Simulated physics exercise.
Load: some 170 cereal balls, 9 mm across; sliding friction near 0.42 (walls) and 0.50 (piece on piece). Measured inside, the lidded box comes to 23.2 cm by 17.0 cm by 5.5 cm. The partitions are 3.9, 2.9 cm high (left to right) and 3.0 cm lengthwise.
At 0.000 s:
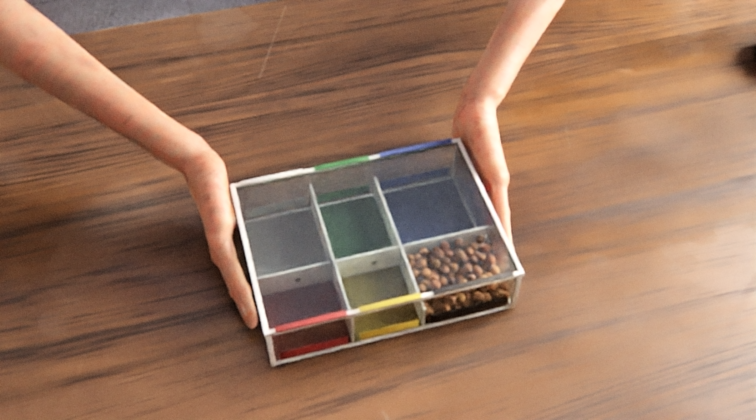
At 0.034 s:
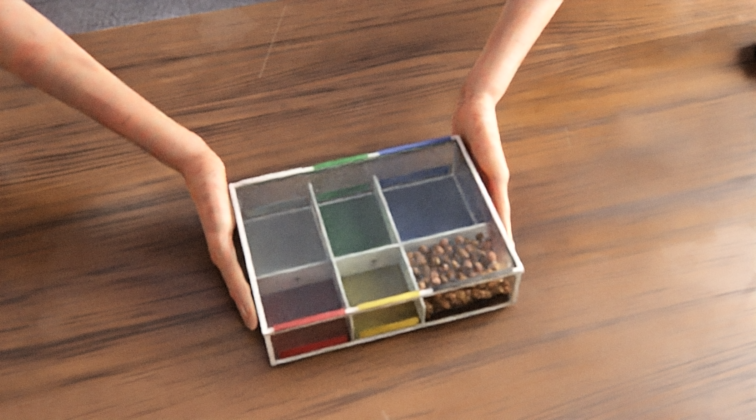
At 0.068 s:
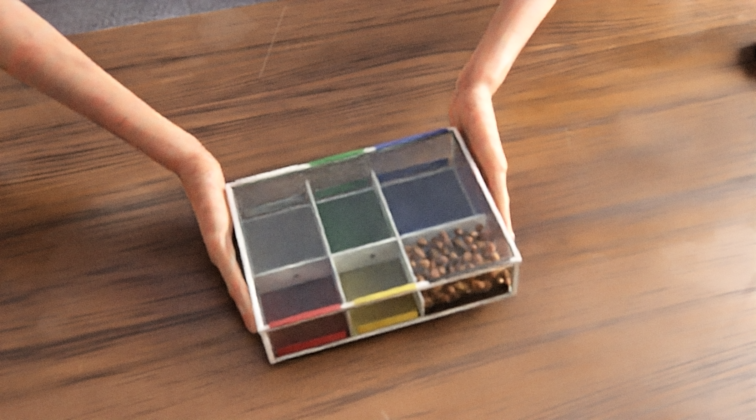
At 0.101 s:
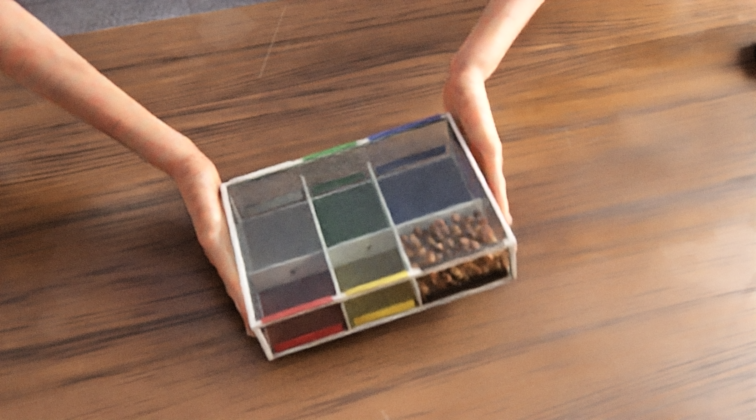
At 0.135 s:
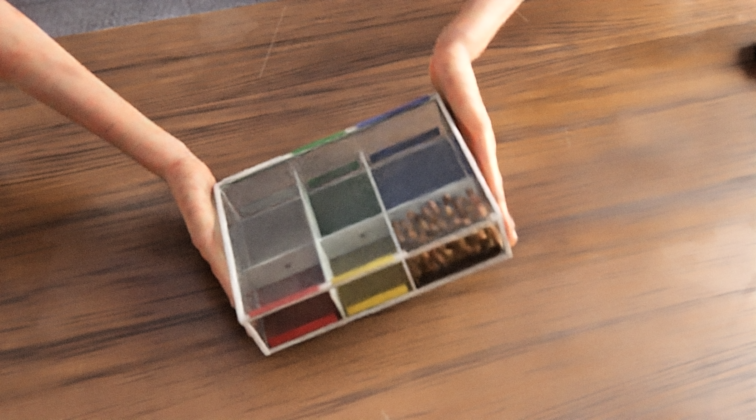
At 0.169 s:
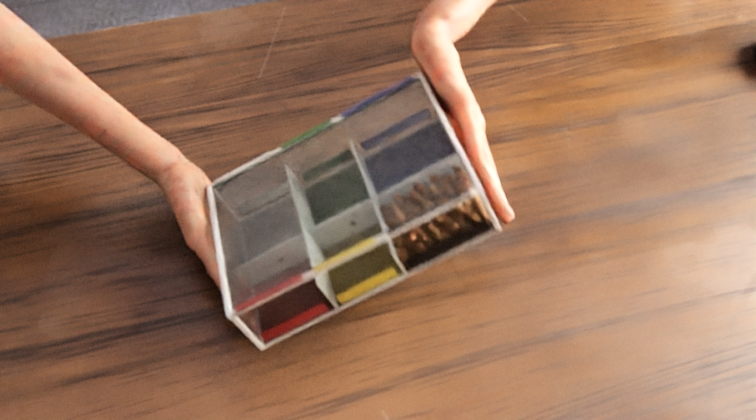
The video shows two hands holding a clear lidded box with six colour-marked compartments, small brown balls filling the front right one, above a wooden table; the hands then tilt and turn the box, raising its right side.
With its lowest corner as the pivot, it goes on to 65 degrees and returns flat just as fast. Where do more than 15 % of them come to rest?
Outcome: Red: Fails; blue: Fails; green: Succeeds; yellow: Succeeds; white: Fails; black: Succeeds.
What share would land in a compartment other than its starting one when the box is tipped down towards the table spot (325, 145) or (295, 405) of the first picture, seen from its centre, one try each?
Near 40 and 20 percent, in that order.
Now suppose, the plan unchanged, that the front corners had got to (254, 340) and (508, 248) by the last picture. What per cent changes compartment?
Something like 30 in a hundred.
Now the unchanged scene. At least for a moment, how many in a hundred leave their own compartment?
About 65 %.
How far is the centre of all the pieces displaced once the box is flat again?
The balance point ends up some 8.5 centimetres from where it began.
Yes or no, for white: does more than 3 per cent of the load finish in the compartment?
For white, the answer is affirmative.
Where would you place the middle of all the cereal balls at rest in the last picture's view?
When it all comes to rest, the middle is near (364, 277).
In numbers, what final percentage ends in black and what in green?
The black compartment ends with 35 per cent, the green one with 25 per cent.
Then, at 0.47 s, tilt 62 degrees; blue 5 %, green 5 %, yellow 20 %, black 70 %.
After 0.67 s, tilt 22 degrees; red 5 %, green 25 %, yellow 25 %, white 10 %, black 35 %.
After 0.98 s, tilt 0 degrees; red 5 %, green 25 %, yellow 25 %, white 10 %, black 35 %.
By 1.3 s all is still; red 5 %, blue 0 %, green 25 %, yellow 25 %, white 10 %, black 35 %.
